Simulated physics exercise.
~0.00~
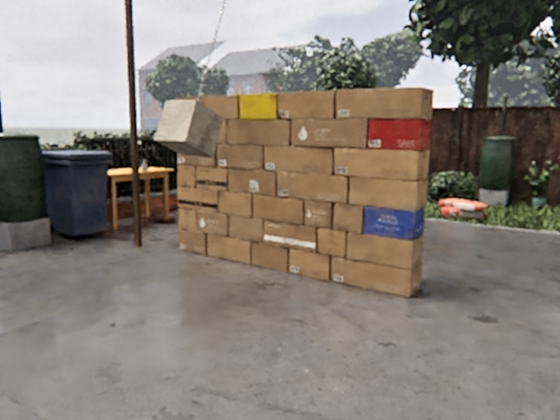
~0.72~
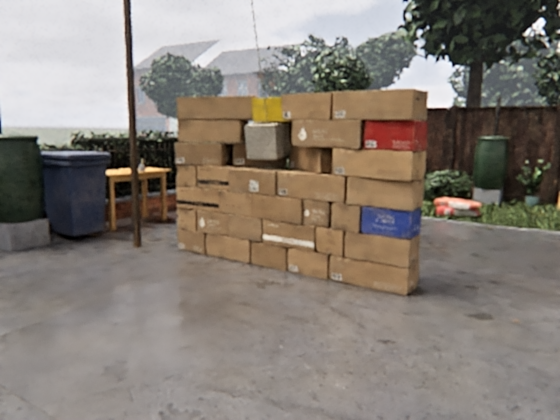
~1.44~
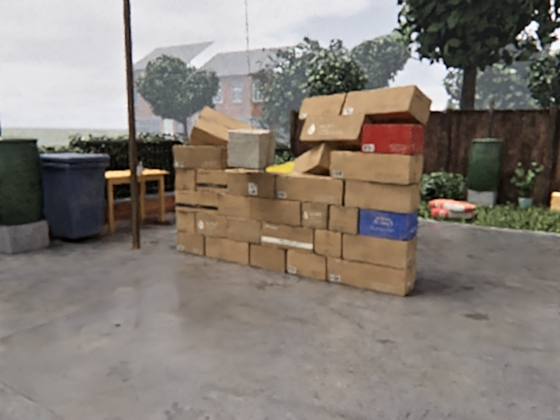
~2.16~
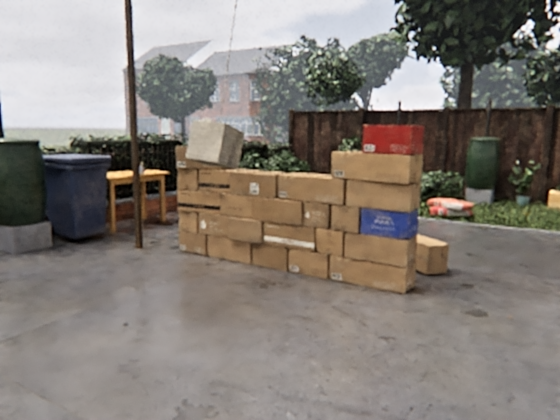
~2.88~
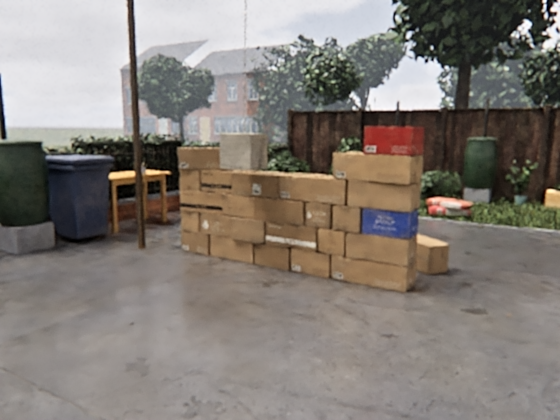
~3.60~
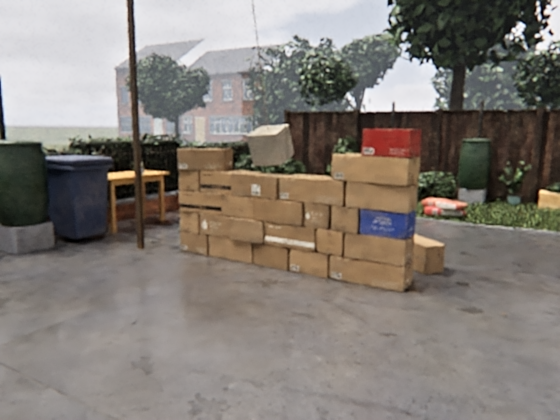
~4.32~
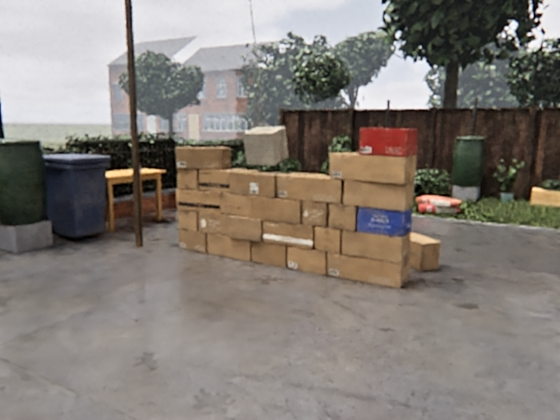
Paved yard with a swinging block knocking the upper cartons, including a yellow one, off a wall, red and blue ones staying put.
